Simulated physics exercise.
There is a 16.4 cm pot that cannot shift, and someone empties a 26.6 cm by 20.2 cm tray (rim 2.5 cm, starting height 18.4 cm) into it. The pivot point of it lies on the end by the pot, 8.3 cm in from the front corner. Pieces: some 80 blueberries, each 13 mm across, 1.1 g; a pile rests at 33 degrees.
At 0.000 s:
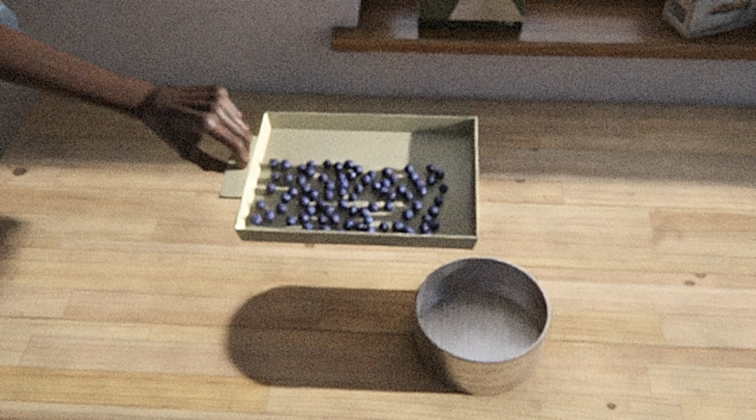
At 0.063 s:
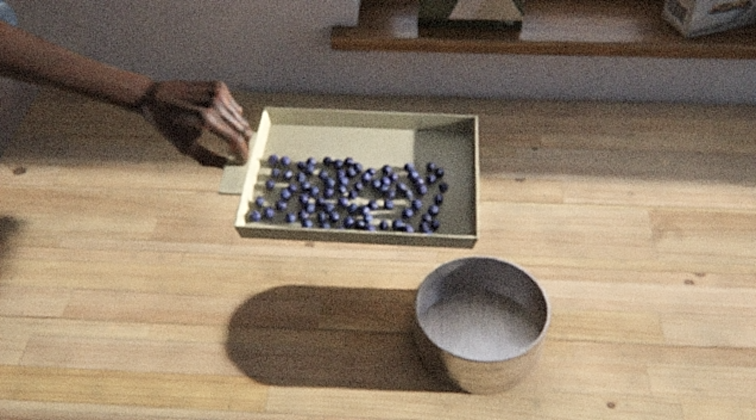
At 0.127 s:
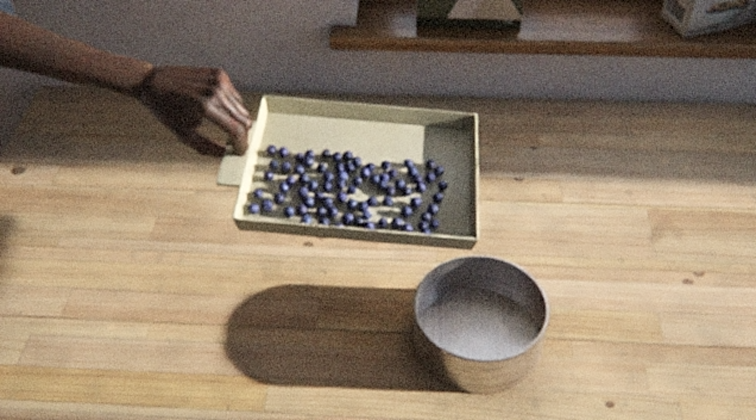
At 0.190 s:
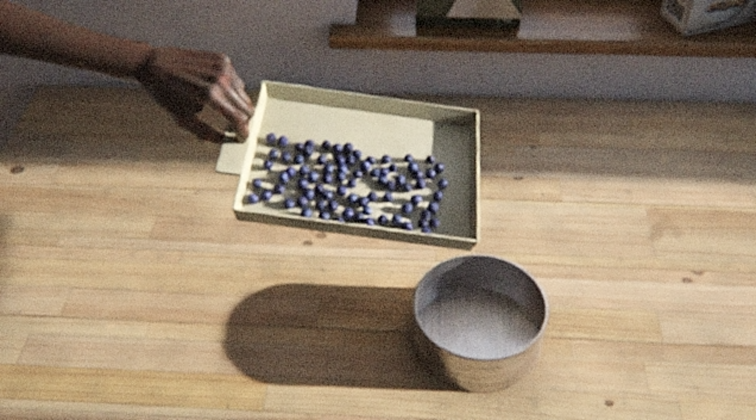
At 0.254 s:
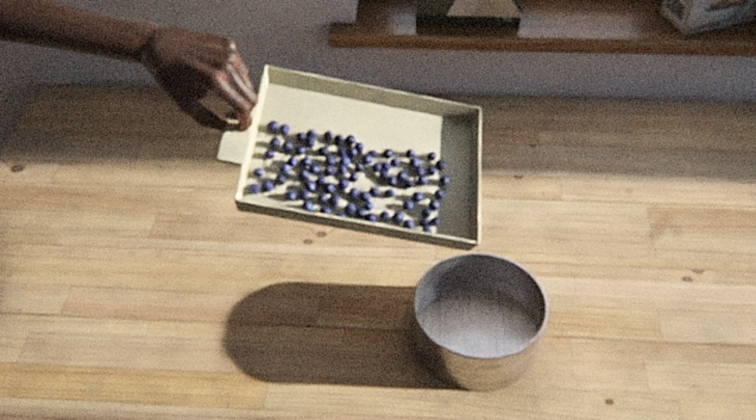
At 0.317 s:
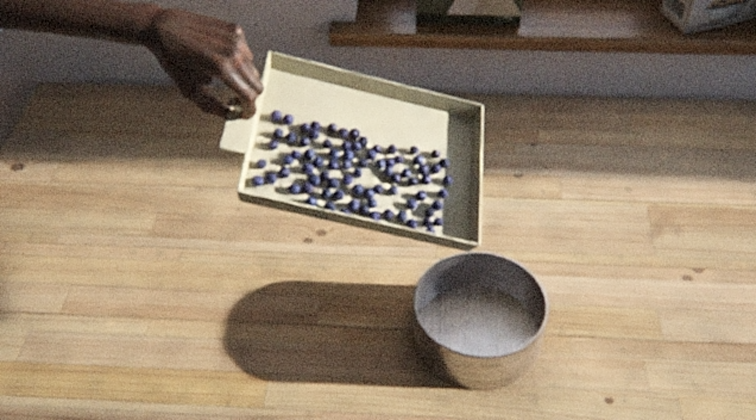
A shallow tray of blueberries, gripped by a hand at its left end, began level and then tilted steadily as that end rose, its right end staying near the round pot on the wooden table.
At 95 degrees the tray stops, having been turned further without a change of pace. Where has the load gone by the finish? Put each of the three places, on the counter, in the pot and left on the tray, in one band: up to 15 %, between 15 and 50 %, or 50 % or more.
Counter: Up to 15 %; pot: 50 % or more; tray: Up to 15 %.
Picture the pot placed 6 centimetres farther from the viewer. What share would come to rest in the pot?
Expect something close to 60 per cent.
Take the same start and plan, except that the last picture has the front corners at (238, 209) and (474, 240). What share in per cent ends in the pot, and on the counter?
Final per cent - pot 90, counter 10.
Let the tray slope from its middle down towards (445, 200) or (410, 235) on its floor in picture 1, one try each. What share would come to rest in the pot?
Approximately 75 percent, then 75 percent.
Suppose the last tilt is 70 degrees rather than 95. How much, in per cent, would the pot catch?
5 percent.
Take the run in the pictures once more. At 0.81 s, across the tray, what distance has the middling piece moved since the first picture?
Displacement on the tray: About 8 cm.
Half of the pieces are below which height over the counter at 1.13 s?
Height: Around 22 cm.
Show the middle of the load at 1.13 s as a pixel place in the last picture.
(448, 206), roughly.
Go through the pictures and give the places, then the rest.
The first frame shows tray tilt 0 degrees, front corners at (239, 226) and (474, 234); middle of the pieces at (353, 197); pot at (482, 307).
The second frame shows tray tilt 1 degrees, front corners at (239, 223) and (474, 234); middle of the pieces at (353, 195).
The third frame shows tray tilt 5 degrees, front corners at (237, 215) and (474, 236), lowest corner right front; middle of the pieces at (352, 190).
The fourth frame shows tray tilt 10 degrees, front corners at (238, 206) and (475, 238), lowest corner right front; middle of the pieces at (352, 184).
The fifth frame shows tray tilt 14 degrees, front corners at (240, 197) and (476, 239), lowest corner right front; middle of the pieces at (354, 178).
The sixth frame shows tray tilt 19 degrees, front corners at (242, 188) and (476, 240), lowest corner right front; middle of the pieces at (358, 173); pot at (480, 301). Its pace works out near 75 degrees a second.
After 0.81 s, tilt 55 degrees; the tray holds 100 %, the pot 0 %.
Then, at 1.13 s, tilt 79 degrees; the tray holds 95 %, the pot 5 %.
Then, at 1.56 s, tilt 95 degrees; the tray holds 30 %, the pot 5 %.
At rest (2.6 s), counter 5 %, pot 95 %, tray 0 %.
